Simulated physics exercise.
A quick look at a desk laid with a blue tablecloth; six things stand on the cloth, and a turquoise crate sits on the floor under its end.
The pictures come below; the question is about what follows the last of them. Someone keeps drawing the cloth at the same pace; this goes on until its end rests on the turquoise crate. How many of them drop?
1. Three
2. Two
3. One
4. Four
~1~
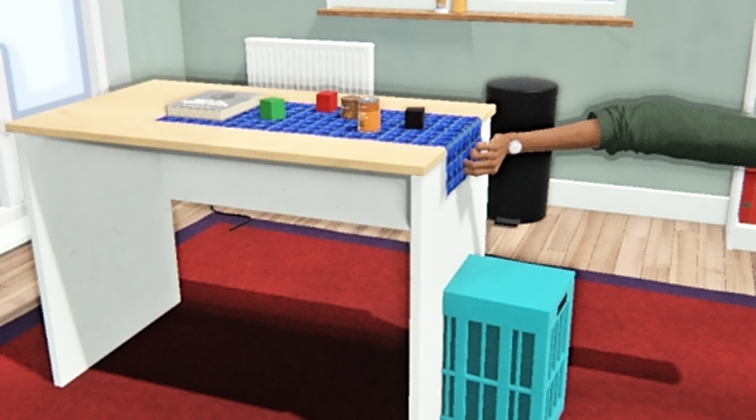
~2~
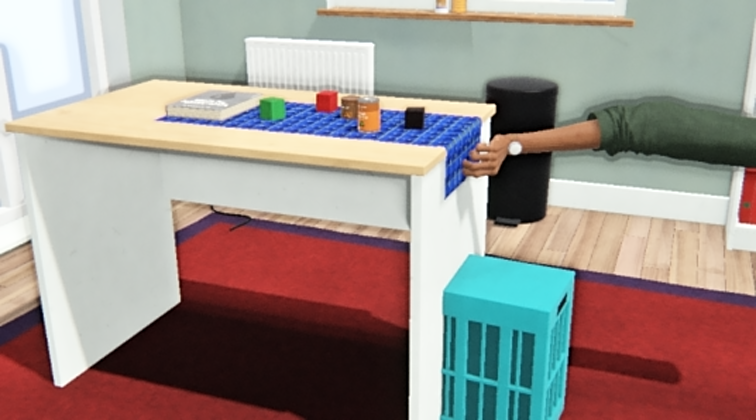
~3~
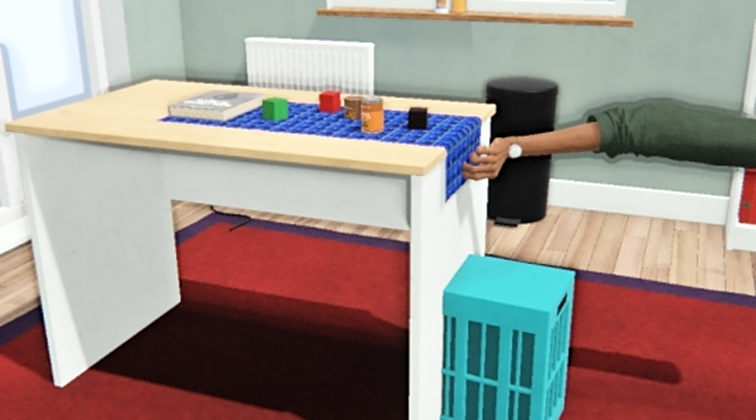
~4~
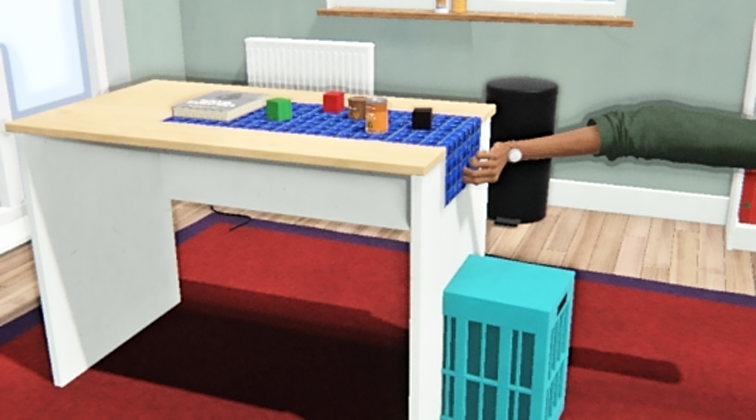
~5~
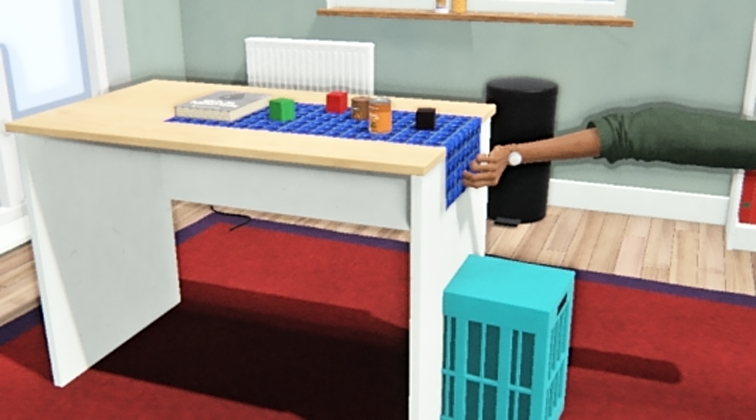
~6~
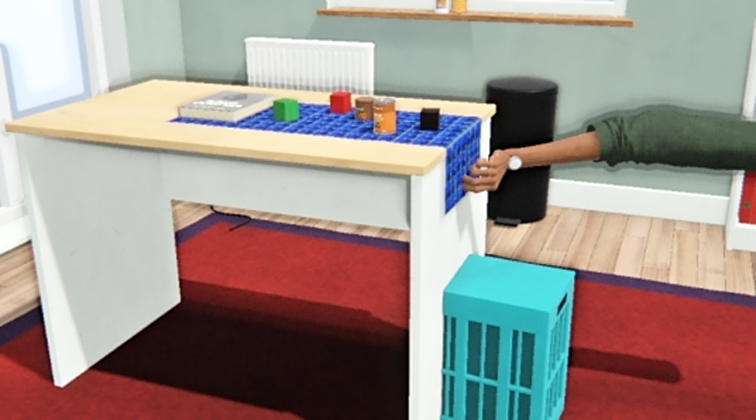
Answer: 2.
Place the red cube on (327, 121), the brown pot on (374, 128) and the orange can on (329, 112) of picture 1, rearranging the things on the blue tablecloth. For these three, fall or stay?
Red cube kept, brown pot dropped, orange can kept.
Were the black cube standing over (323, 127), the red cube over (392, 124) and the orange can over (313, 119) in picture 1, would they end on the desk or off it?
First the black cube: It is still up there. Next the red cube: It ends off the top. Last the orange can: It is still up there.
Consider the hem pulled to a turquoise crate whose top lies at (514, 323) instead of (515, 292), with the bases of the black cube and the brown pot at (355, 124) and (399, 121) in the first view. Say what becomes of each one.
Here's what happens: The black cube leaves its perch, the brown pot leaves its perch.
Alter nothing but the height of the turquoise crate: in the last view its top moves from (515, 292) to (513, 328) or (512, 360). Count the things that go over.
Then 3 and 4.
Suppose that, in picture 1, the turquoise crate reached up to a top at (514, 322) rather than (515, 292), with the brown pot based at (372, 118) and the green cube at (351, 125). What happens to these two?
The brown pot is lost, the green cube is lost.
Soon after, hem near (464, 228); black cube gone.
Then, hem on the crate; black cube and orange can gone.
At rest, hem on the crate; black cube and orange can gone. It carries off two.
